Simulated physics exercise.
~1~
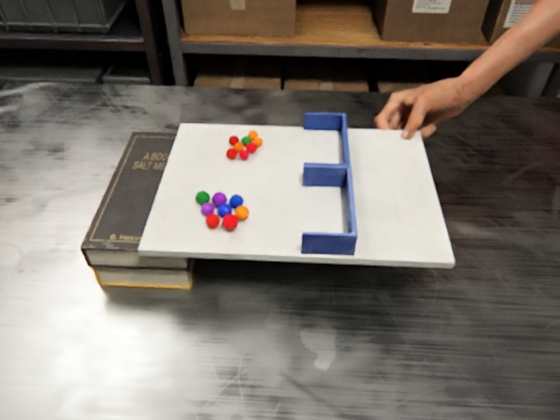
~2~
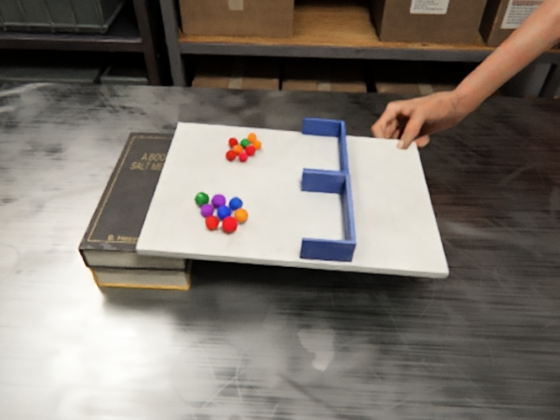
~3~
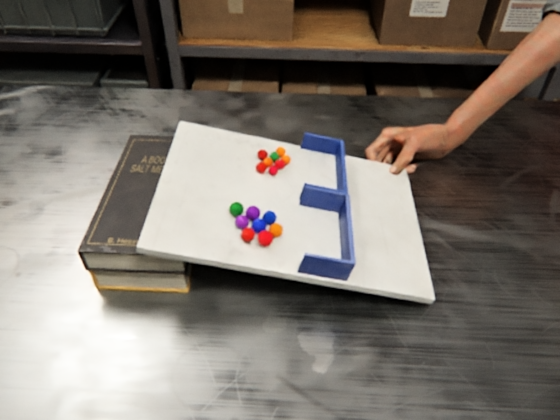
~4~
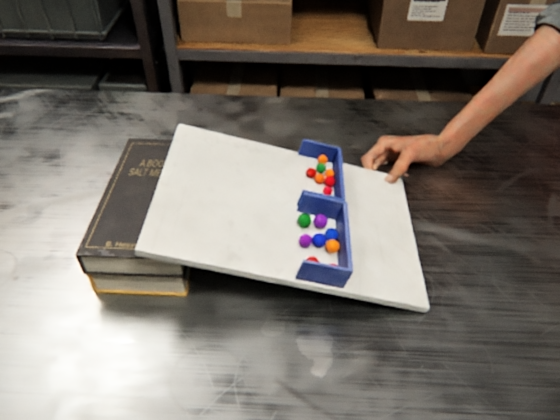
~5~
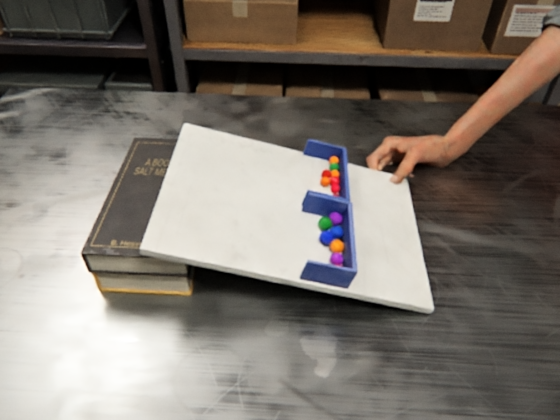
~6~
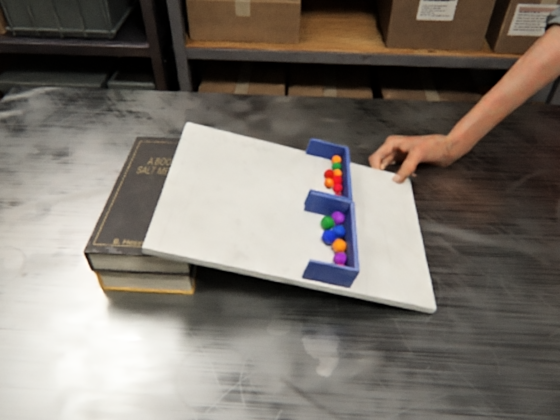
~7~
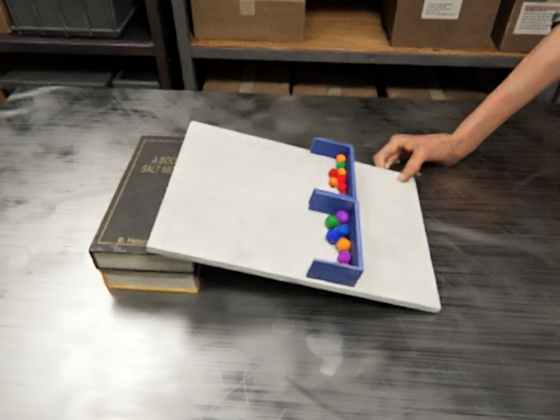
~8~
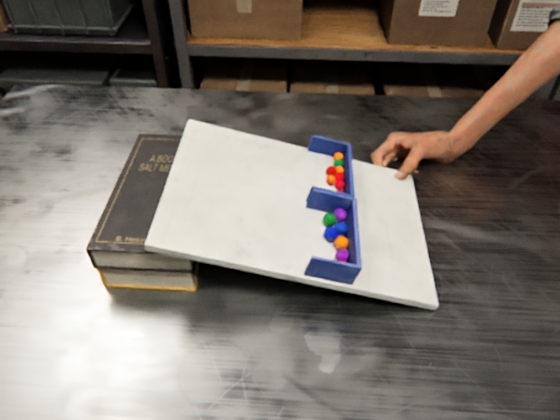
Two small clusters of colourful balls sit on the left half of a white board, one nearer and one farther, seen from above on a dark, streaked metal counter. The board's left end rests on a stack of thick books, blue fences stand to the right of the balls, and a hand at the upper right holds the free end. The hand lowers that end, and the board tilts down to the right. Both clusters then roll rightward down the slope and reach the fences. They end bunched inside the blue barriers, with the board tilted and still and the hand beside it.
